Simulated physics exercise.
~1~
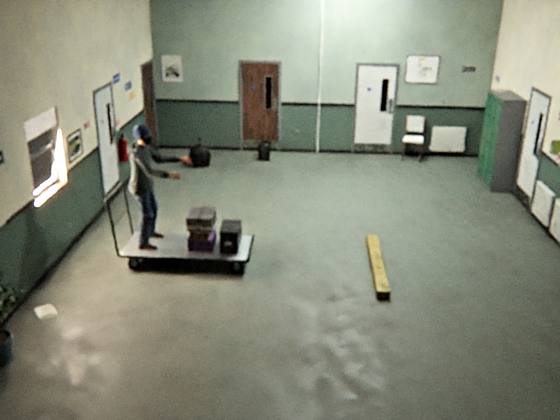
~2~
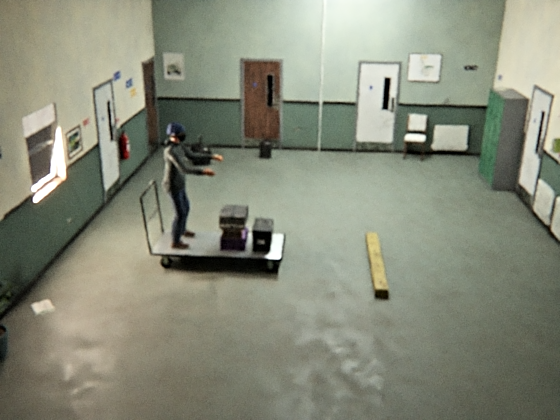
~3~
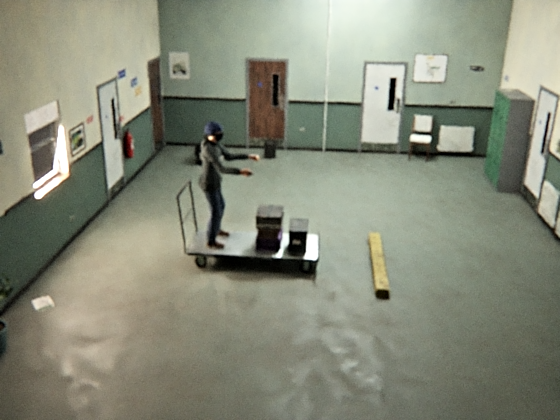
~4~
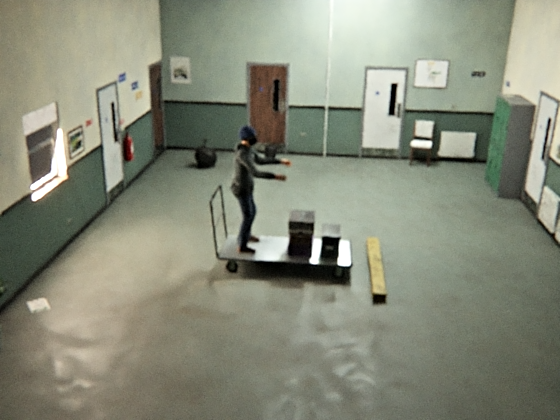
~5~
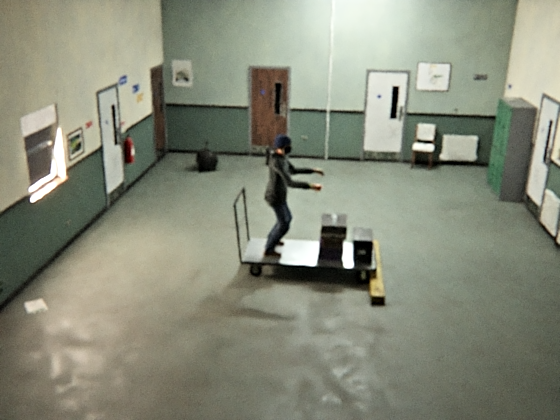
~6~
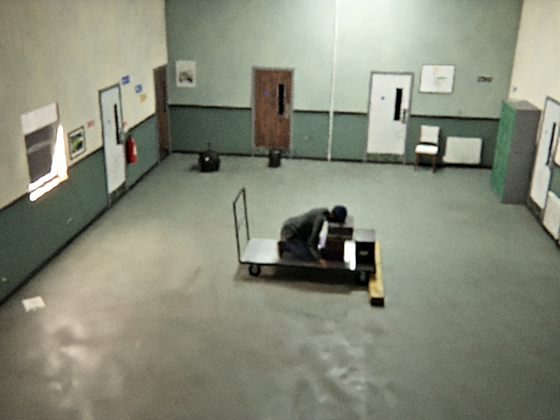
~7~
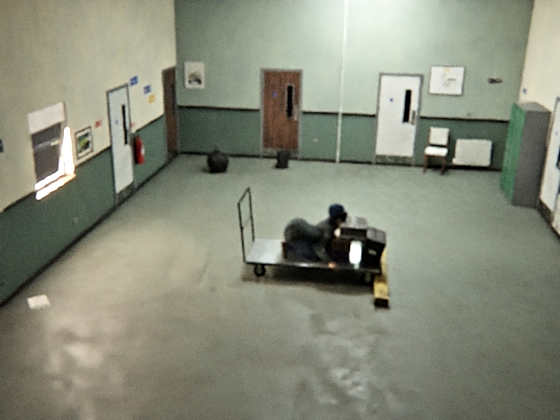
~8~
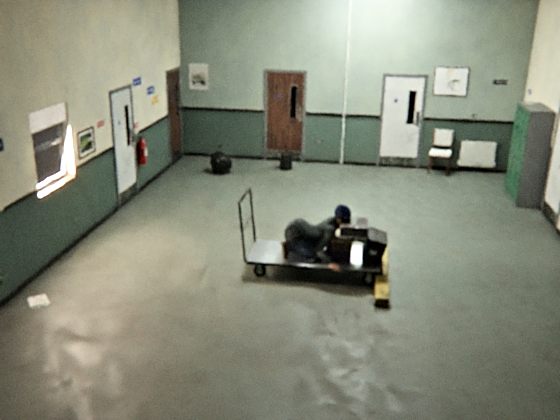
A person standing on a flat trolley with a few dark boxes rolled right across a large room until it stopped against a yellow kerb, then pitched forward onto hands and knees and ended slumped against the boxes, which all stayed aboard, one leaning.
